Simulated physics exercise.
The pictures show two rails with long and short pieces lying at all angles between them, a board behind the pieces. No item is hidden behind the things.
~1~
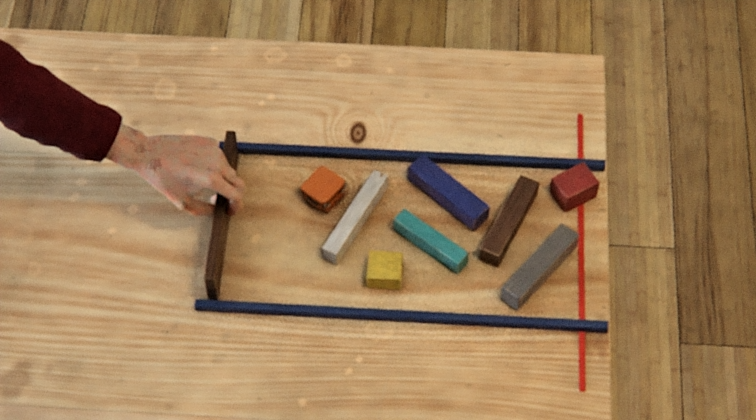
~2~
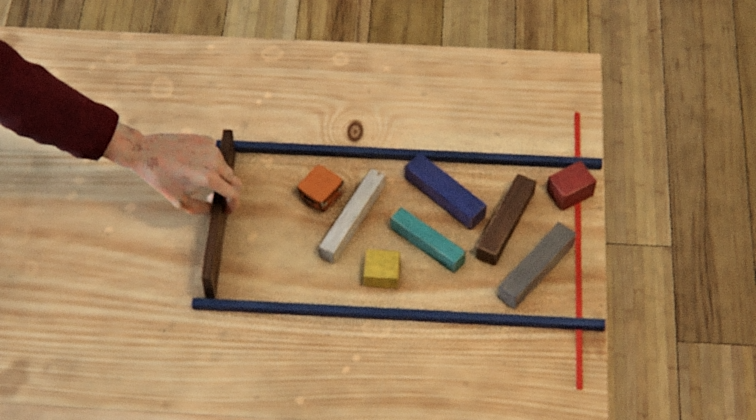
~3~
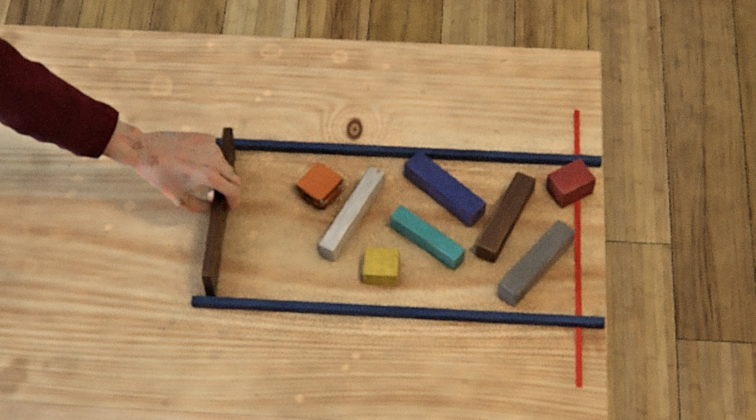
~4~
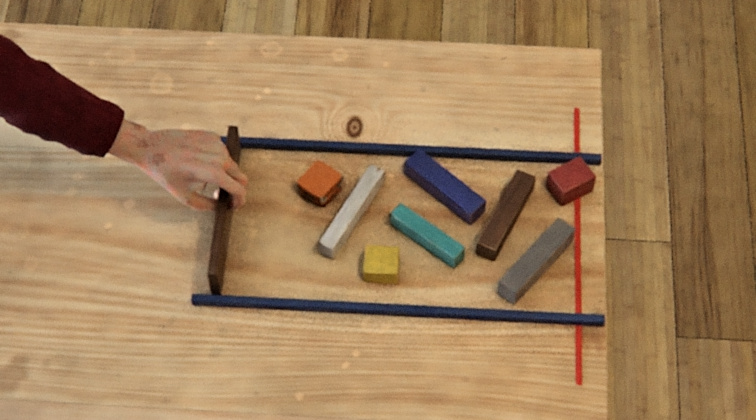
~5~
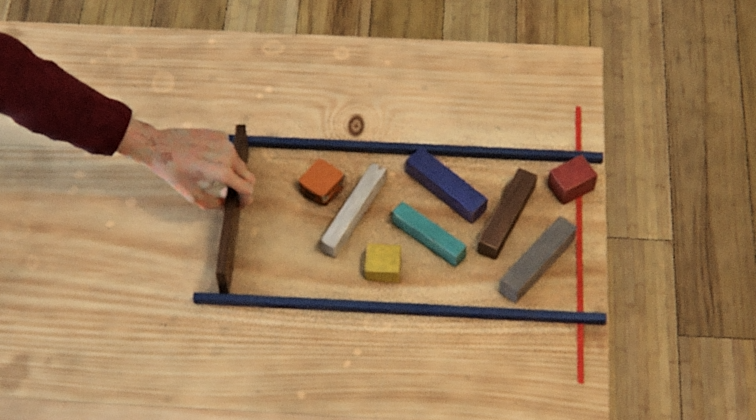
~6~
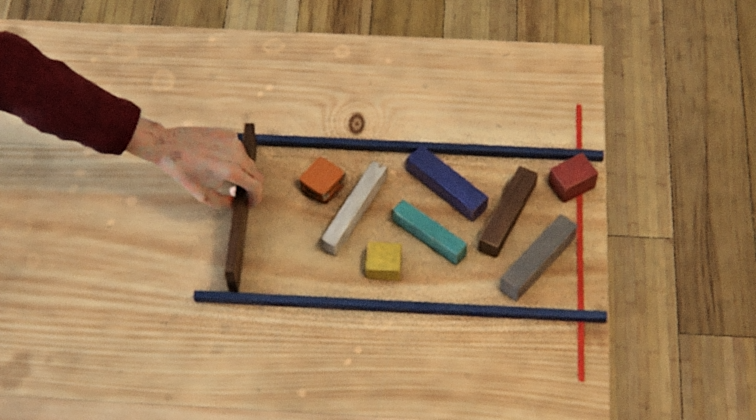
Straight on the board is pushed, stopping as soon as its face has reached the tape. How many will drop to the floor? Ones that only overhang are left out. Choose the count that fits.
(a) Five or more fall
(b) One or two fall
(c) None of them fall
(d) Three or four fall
Answer: A.
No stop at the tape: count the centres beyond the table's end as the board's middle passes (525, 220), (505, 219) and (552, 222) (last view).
That makes 3, 0, 4.
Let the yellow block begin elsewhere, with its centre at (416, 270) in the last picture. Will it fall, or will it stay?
It simply keeps its place on top.
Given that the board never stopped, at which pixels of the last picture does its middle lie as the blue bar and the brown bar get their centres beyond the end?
The middle is at (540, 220) when it's the blue bar, and at (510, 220) when it's the brown bar.
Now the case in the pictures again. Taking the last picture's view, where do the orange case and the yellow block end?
The orange case comes to rest close to (596, 186), while the yellow block rests close to (598, 295).
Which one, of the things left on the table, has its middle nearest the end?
The white bar.
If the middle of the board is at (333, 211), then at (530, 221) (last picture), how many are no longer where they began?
At first I count 2, and then 8.
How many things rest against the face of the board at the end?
Counting them up gives 3.
Soon after, none off yet; red block at rest near (573, 178); grey bar at rest near (539, 257); brown bar at rest near (508, 211).
After that, none off yet; red block at rest near (580, 177); grey bar displaced a little near (550, 264); brown bar displaced a little near (543, 228).
And then, none off yet; red block tilting a little near (618, 172); grey bar tilting a little near (623, 273); brown bar tilting a little near (623, 242).
In the end, the number that fall off is five or more; gone, turquoise bar, blue bar, brown bar, grey bar and red block.
